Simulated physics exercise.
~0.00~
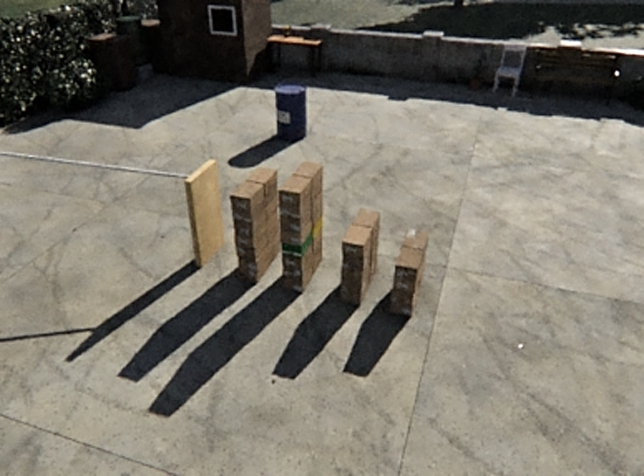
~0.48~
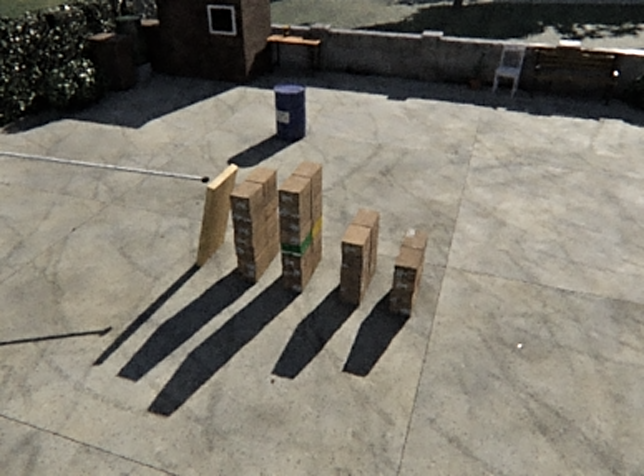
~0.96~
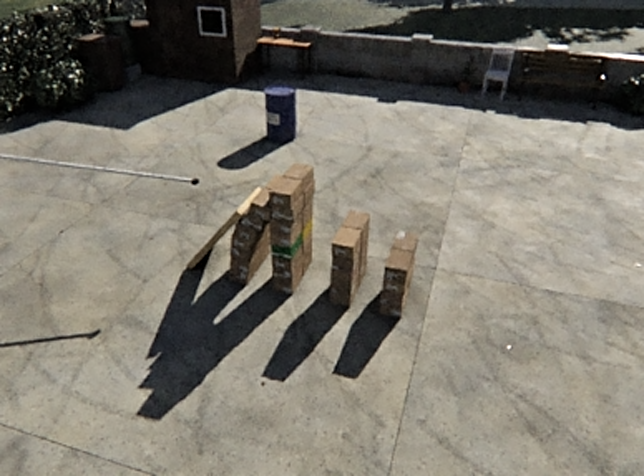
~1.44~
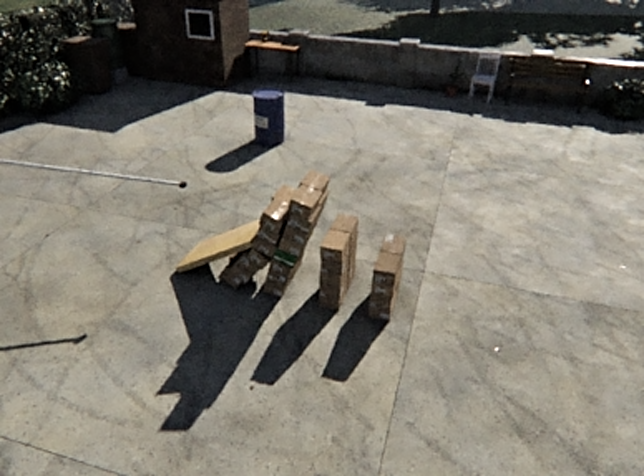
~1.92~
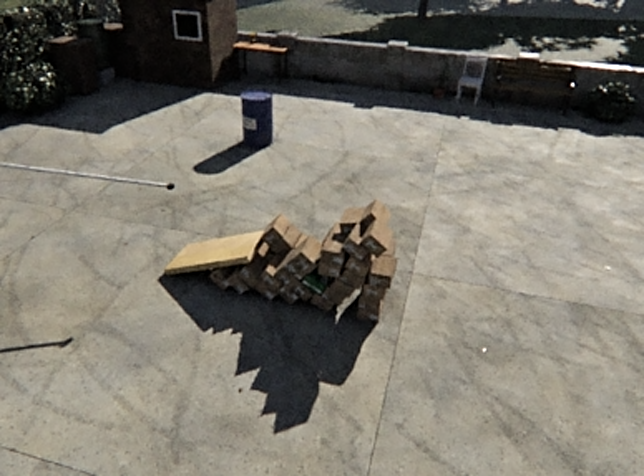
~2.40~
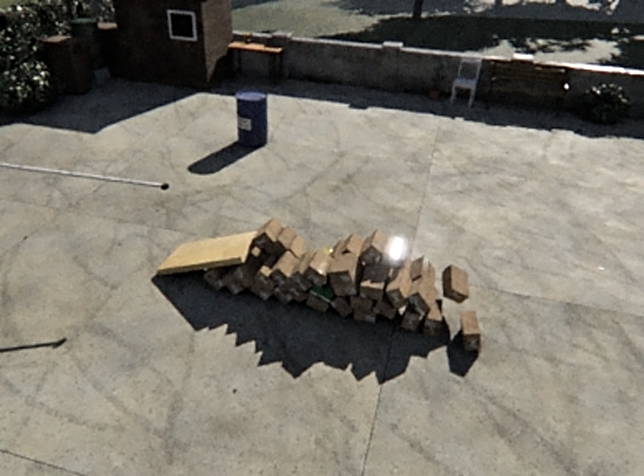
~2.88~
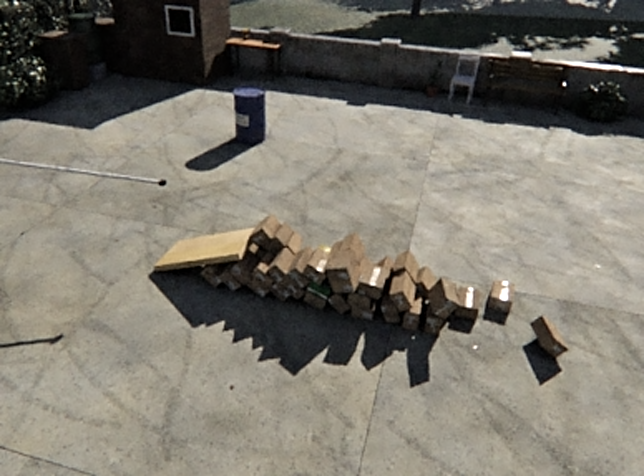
A tall wooden board standing beside the end of a pole in a paved yard tips right into a row of stacked brown parcels, which topple one after another to the right, ending in a long jumbled heap with the board slanting against its left end.
